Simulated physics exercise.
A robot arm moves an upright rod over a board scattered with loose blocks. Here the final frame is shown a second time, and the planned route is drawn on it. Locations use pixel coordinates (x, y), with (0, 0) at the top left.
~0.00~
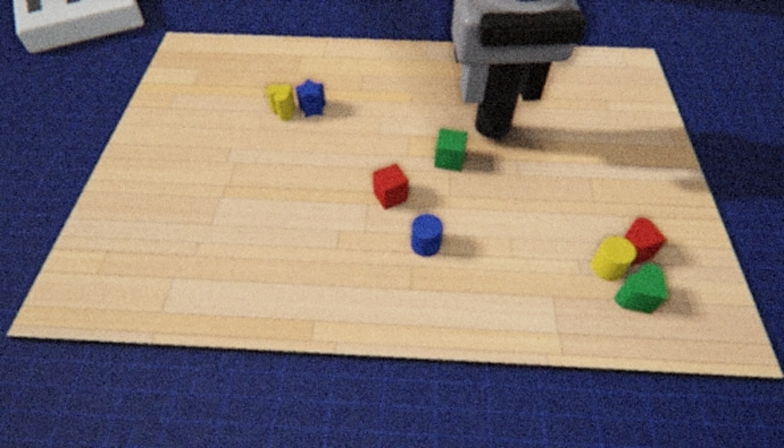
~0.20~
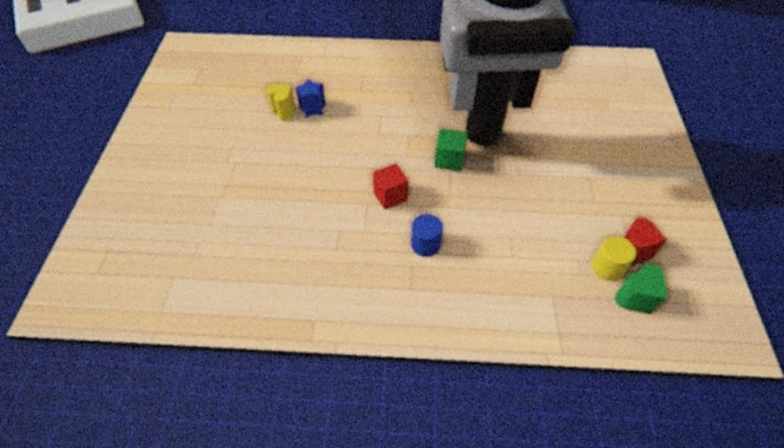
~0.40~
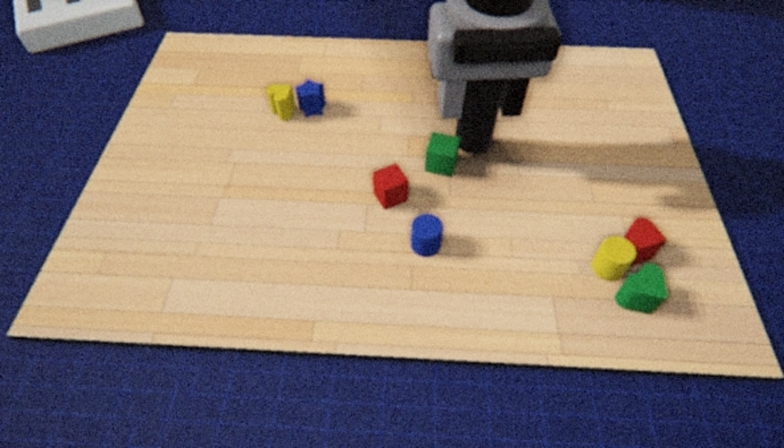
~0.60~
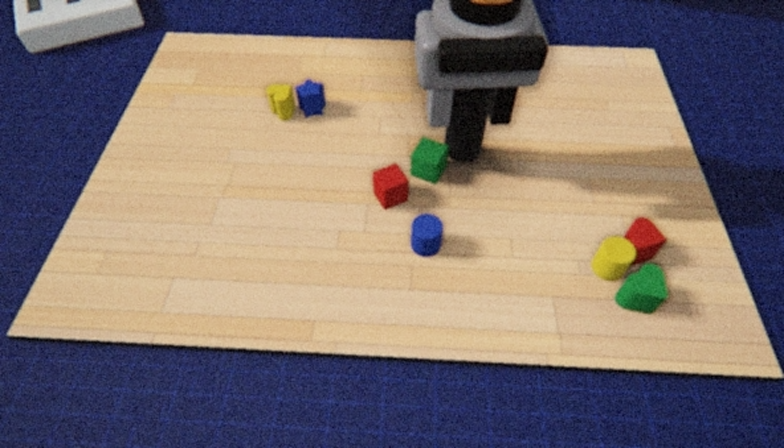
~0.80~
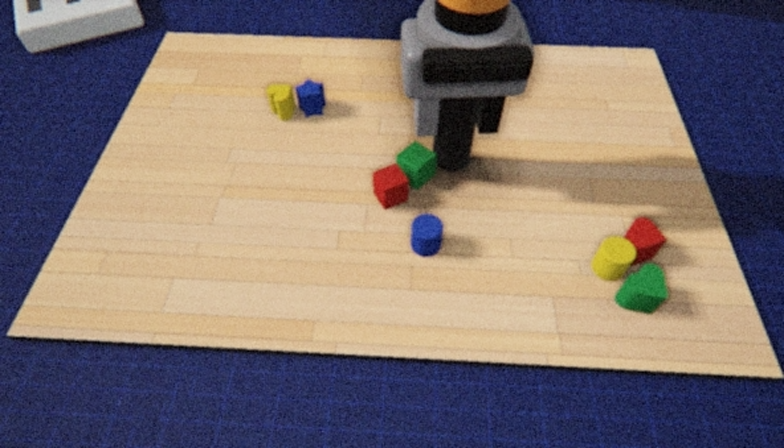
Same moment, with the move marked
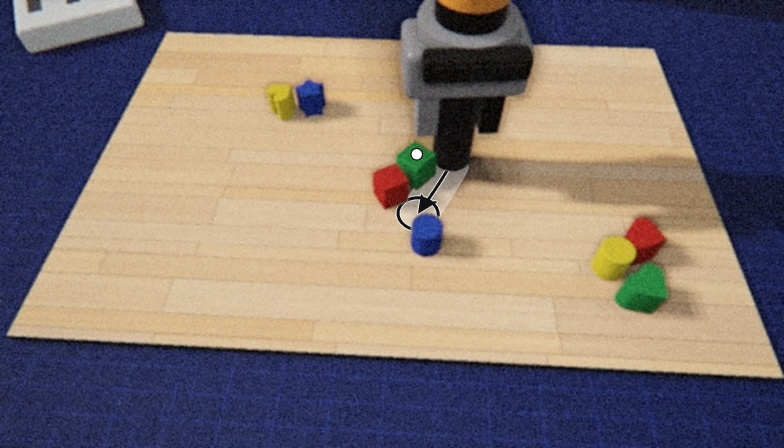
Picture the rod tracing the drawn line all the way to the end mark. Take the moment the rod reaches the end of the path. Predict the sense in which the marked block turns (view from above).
It twists clockwise.
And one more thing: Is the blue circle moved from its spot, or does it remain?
By the time the path is finished, it has hardly shifted at all.
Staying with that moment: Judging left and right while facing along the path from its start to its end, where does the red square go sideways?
Over to the right.
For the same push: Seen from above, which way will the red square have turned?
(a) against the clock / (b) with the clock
The one that fits is a, against the clock.
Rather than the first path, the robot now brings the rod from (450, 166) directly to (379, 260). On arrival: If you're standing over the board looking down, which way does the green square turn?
Looking down on the board, it turns clockwise.
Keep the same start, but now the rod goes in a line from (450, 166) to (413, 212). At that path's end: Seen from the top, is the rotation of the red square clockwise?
My answer is no.
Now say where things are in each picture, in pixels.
The first picture shows rod's lower end at (493, 126); red square at (391, 176); green square at (452, 139); blue circle at (428, 225).
The second picture shows rod at (483, 133); blocks still.
The third picture shows rod at (473, 141); green square at (444, 143).
The fourth picture shows rod at (462, 149); green square at (430, 149).
The fifth picture shows rod at (451, 158); red square at (391, 176); green square at (417, 154); blue circle at (428, 225).
Drawn move, from (450, 166) to (418, 213); the dot is on the green square.
On the path given first. Halfway along, rod at (435, 182); red square at (373, 179), turned 25° anticlockwise; green square at (401, 164), turned 65° clockwise.
At the end, rod at (419, 205); red square at (373, 179), turned 25° anticlockwise; green square at (399, 165), turned 75° clockwise; blue circle still.
